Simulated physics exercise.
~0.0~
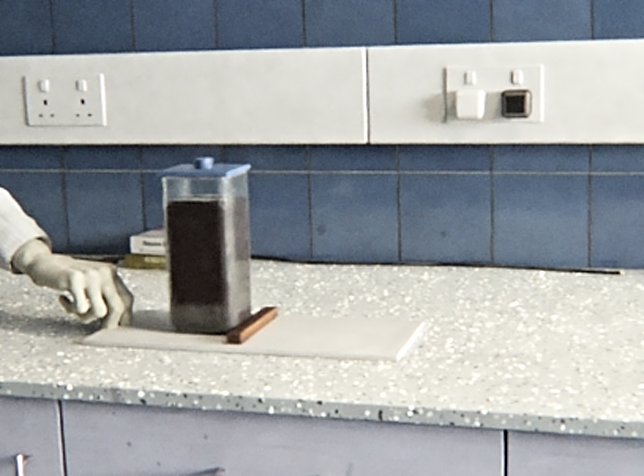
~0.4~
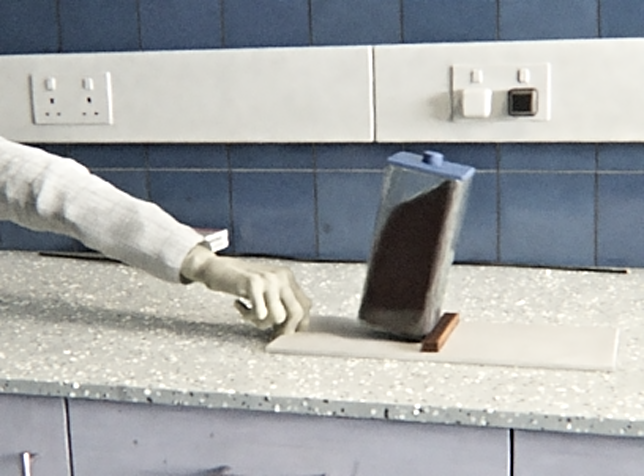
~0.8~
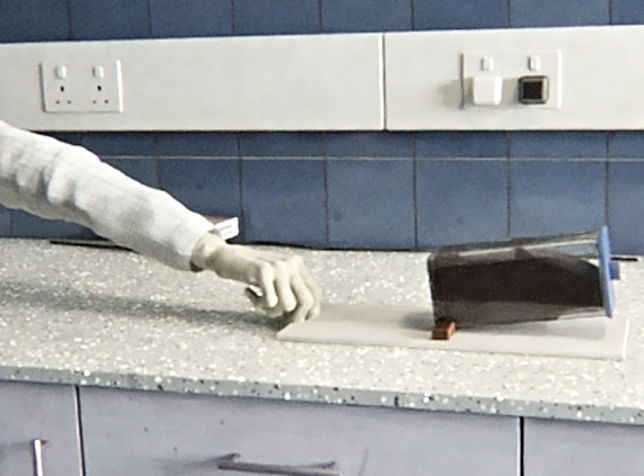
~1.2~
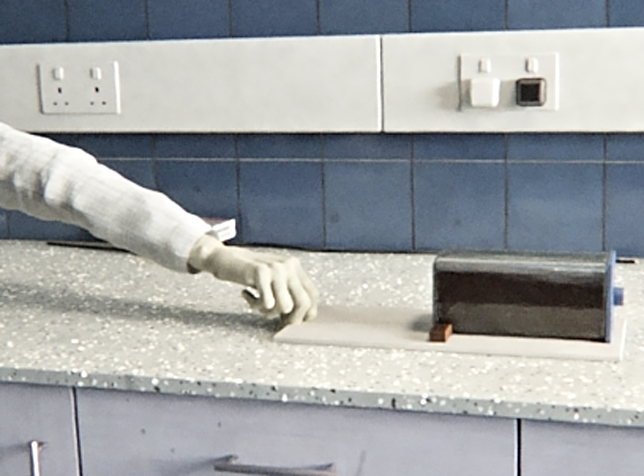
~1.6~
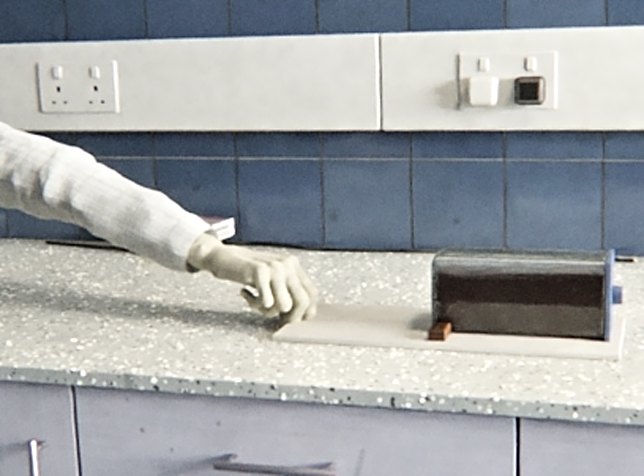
A blue-capped flask slides right on a board beside a hand, then topples onto its side.
